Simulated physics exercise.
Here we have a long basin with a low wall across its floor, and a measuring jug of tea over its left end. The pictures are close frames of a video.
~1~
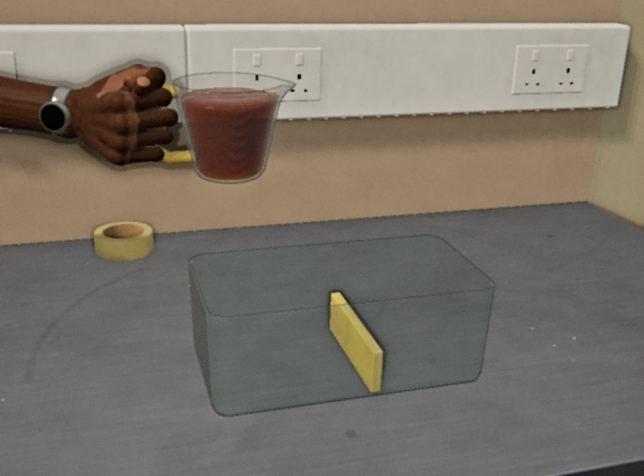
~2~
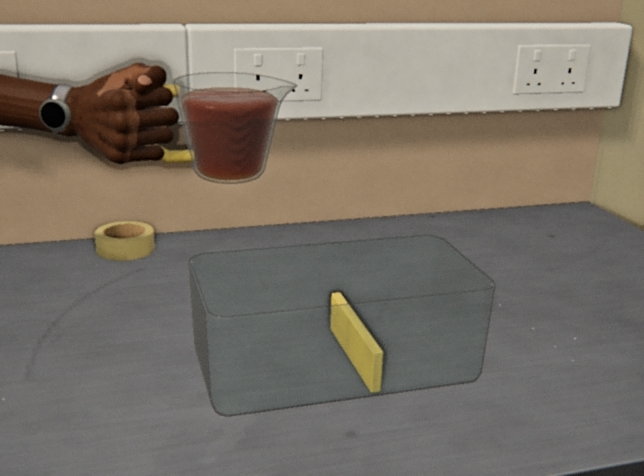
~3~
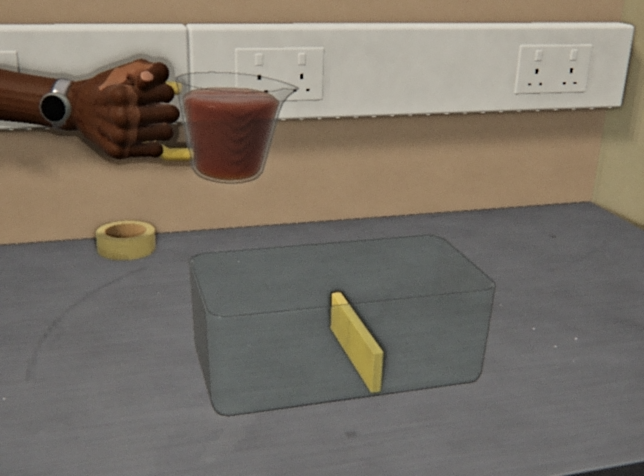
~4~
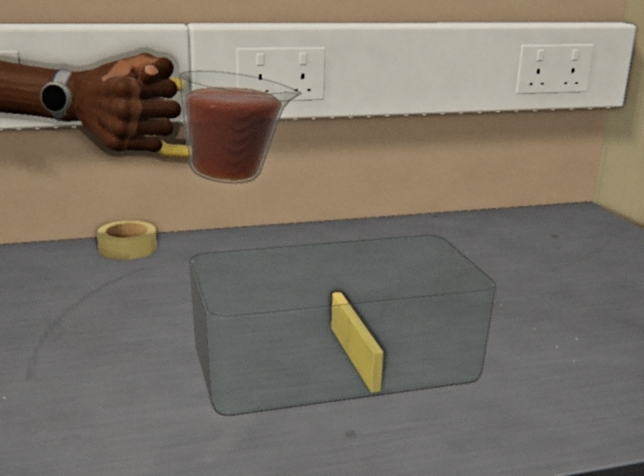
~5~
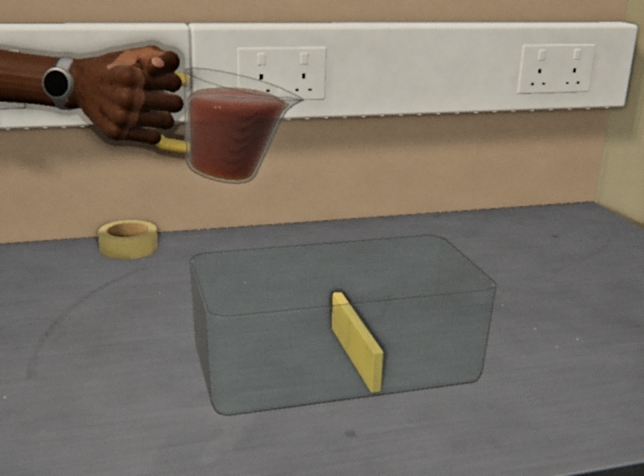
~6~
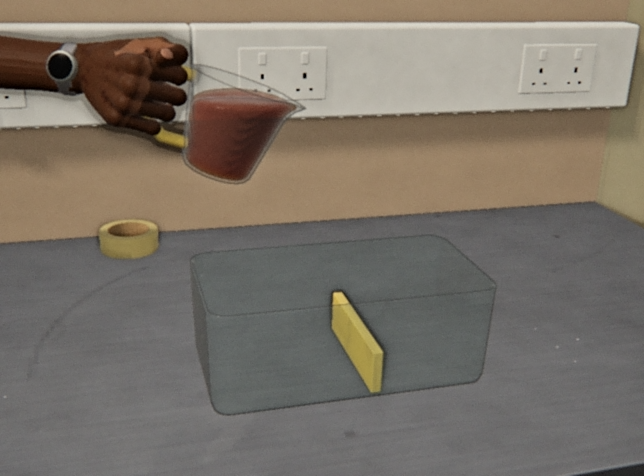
A hand with a wristwatch holds a clear measuring jug of reddish-brown tea by its yellow handle above the left end of a long basin, seen from slightly above a grey worktop. The see-through basin has a low yellow wall across its floor, with a yellow tape roll behind it and white sockets beyond. The jug, nearly still at first, tilts gradually rightward as the hand turns.
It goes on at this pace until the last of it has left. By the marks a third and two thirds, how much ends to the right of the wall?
In the end under a third is right of the wall.
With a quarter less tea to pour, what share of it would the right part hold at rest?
Roughly 5 in a hundred.
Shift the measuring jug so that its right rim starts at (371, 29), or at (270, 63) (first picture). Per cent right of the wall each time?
In turn 85 and 5 in a hundred.
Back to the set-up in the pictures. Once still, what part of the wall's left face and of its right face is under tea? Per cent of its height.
Near 20 on the left, 10 on the right.
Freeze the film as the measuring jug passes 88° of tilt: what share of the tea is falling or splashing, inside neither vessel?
Roughly 35 in a hundred.
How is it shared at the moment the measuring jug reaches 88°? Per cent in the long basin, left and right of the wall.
The left part 10 per cent, the right part 10.
A moment on, the measuring jug is tipped on its side and 47 per cent is still to pour, 10 is left of the wall and 8 right of it.
Next, the measuring jug is tipped right over and 1 per cent is still to pour, 75 is left of the wall and 15 right of it.
Then the measuring jug is tipped right over and 0 per cent is still to pour, 78 is left of the wall and 18 right of it.
Later the measuring jug is tipped right over and 0 per cent is still to pour, 78 is left of the wall and 18 right of it.
Finally, 78 per cent lies left of the wall, 18 right of it and 4 outside.
